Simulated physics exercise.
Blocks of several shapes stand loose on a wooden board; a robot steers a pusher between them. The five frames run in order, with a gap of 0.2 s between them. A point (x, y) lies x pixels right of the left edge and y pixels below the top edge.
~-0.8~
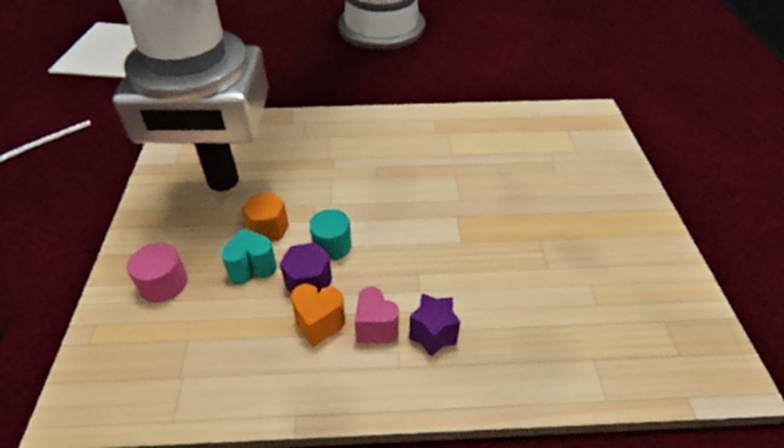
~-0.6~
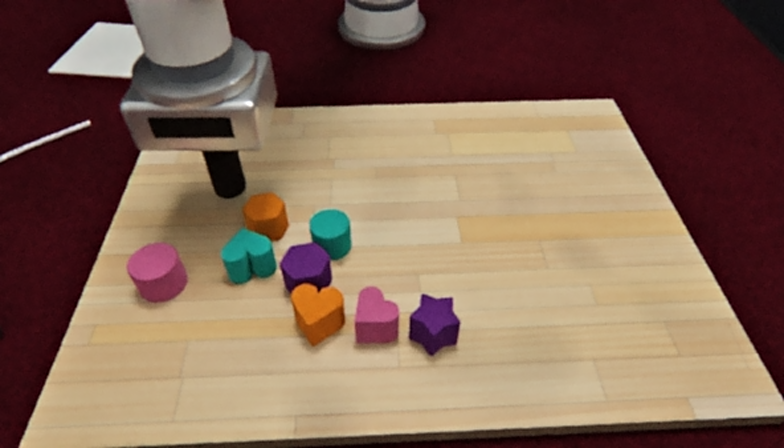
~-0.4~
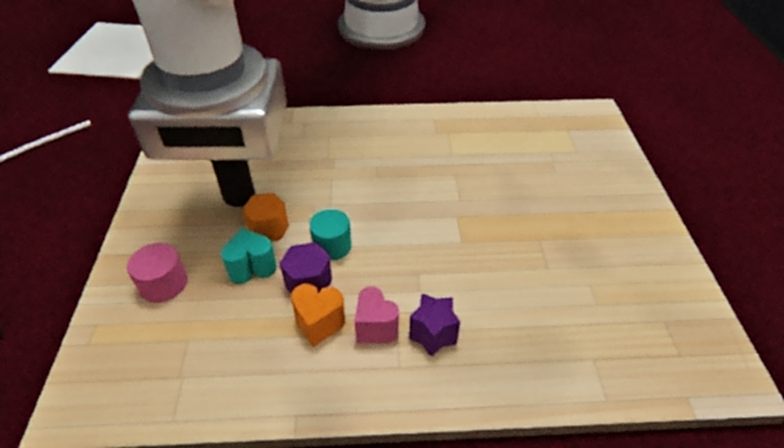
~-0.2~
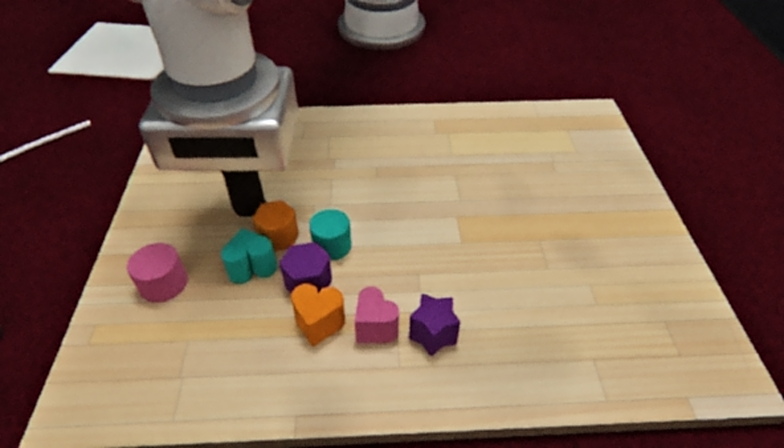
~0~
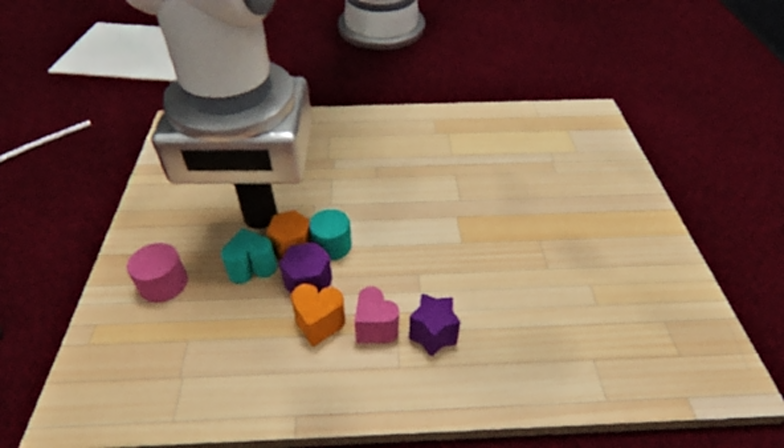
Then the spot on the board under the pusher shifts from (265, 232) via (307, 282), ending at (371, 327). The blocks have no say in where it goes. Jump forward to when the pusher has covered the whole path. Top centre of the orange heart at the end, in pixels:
Expect it around (320, 323).
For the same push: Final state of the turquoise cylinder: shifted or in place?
Well, the turquoise cylinder shifts from its place.
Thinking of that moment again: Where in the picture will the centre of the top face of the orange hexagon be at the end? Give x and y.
I'd expect the centre of its top face to be at (345, 249).
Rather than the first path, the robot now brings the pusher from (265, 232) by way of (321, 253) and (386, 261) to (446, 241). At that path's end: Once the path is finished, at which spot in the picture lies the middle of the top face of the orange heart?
In the picture, it is at (316, 322).
The first path, step by step. One third of the way, pusher at (290, 251); orange hexagon at (327, 242), turned 60° anticlockwise; purple hexagon at (330, 276), turned 60° clockwise; orange heart at (317, 309); turquoise cylinder at (358, 221).
Two thirds of the way, pusher at (322, 286); orange hexagon at (345, 249), turned 105° anticlockwise; purple hexagon at (359, 292), turned 60° clockwise; orange heart at (319, 317), turned 30° clockwise; turquoise cylinder at (362, 219); pink heart at (392, 316), turned 25° clockwise.
At the end, pusher at (371, 314); orange hexagon at (345, 249), turned 105° anticlockwise; purple hexagon at (408, 325), turned 75° clockwise; orange heart at (320, 323), turned 35° clockwise; turquoise cylinder at (362, 219); pink heart at (441, 356), turned 25° clockwise.
